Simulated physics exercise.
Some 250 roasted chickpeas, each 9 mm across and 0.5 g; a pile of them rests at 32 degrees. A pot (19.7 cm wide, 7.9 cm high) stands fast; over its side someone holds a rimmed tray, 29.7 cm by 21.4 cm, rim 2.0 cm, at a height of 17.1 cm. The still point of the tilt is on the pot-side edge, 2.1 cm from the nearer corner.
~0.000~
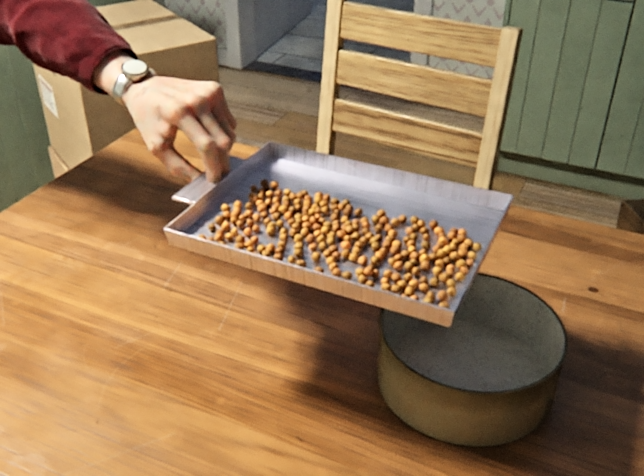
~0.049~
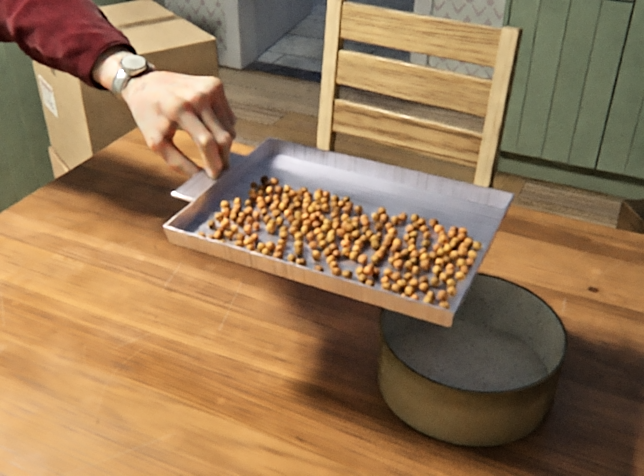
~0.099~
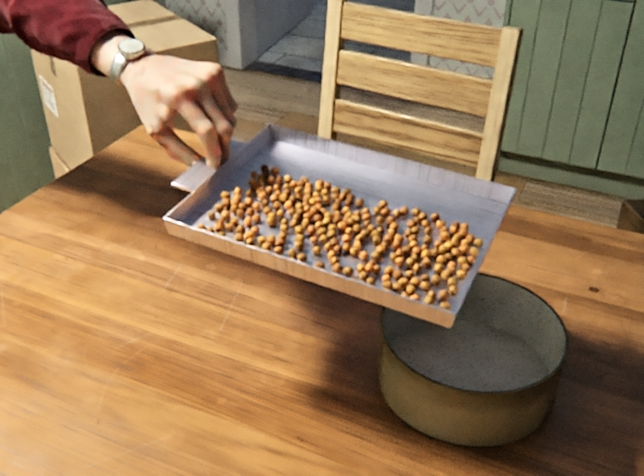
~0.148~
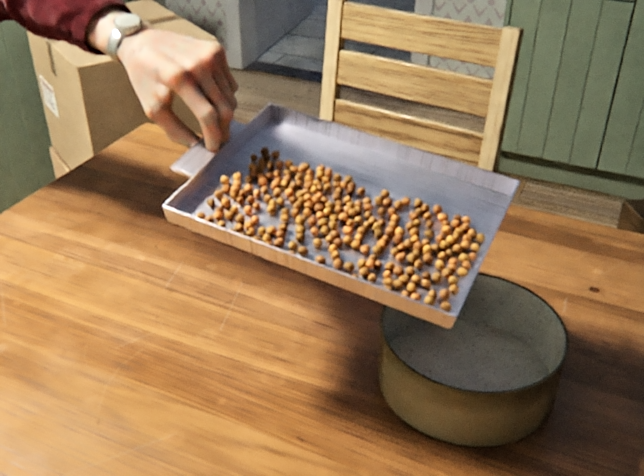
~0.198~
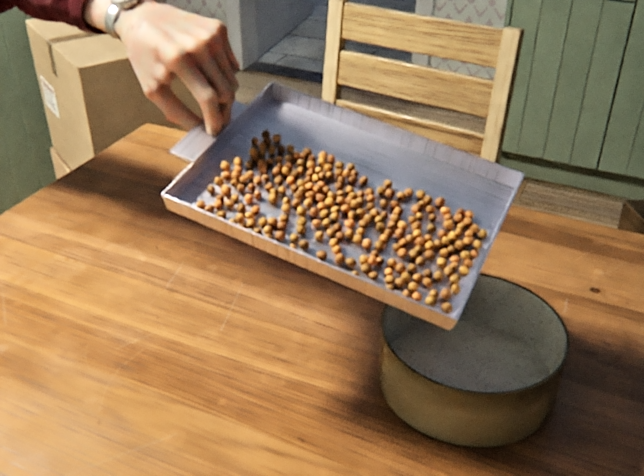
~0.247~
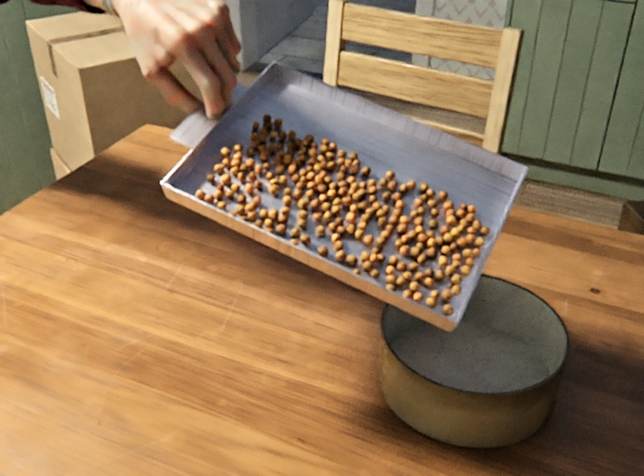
Metal tray of roasted chickpeas tilting gradually toward a round pot on a wooden table as a hand raises its left end.
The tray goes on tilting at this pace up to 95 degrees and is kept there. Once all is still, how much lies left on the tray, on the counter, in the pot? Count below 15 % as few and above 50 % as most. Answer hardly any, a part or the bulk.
Left on the tray: Hardly any; on the counter: The bulk; in the pot: Hardly any.
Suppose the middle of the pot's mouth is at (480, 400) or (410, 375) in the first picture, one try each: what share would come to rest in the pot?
Some 75 and 55 per cent.
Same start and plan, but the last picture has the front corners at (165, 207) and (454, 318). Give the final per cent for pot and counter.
Pot 0, counter 100.
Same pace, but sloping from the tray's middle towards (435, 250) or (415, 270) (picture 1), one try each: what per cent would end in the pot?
Some 65 and 0 per cent.
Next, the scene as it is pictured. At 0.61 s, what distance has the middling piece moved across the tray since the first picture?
Roughly 5 cm.
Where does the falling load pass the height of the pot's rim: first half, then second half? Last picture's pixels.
First near (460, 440), later near (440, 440).
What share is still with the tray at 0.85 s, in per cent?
Roughly 95 per cent.
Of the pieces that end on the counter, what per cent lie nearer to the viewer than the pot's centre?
Some 100 per cent.
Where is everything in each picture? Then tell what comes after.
The first picture shows tray tilt 0 degrees, front corners at (168, 228) and (451, 309); middle of the pieces at (342, 235); pot at (472, 326).
The second picture shows tray tilt 1 degrees, front corners at (168, 225) and (452, 309); middle of the pieces at (342, 233).
The third picture shows tray tilt 4 degrees, front corners at (168, 217) and (453, 311), lowest corner right front; middle of the pieces at (343, 227).
The fourth picture shows tray tilt 9 degrees, front corners at (167, 205) and (454, 313), lowest corner right front; middle of the pieces at (344, 218).
The fifth picture shows tray tilt 14 degrees, front corners at (166, 193) and (455, 316), lowest corner right front; middle of the pieces at (346, 209).
The sixth picture shows tray tilt 19 degrees, front corners at (166, 182) and (456, 319), lowest corner right front; middle of the pieces at (348, 202); pot at (474, 327). Its pace works out near 100 degrees a second.
Then, at 0.61 s, tilt 56 degrees; the tray holds 100 %, the pot 0 %.
Then, at 0.85 s, tilt 80 degrees; the tray holds 95 %, the pot 0 %.
After 1.20 s, tilt 95 degrees; the tray holds 20 %, the pot 0 %.
At rest (2.4 s), tray 0 %, counter 100 %, pot 0 %.
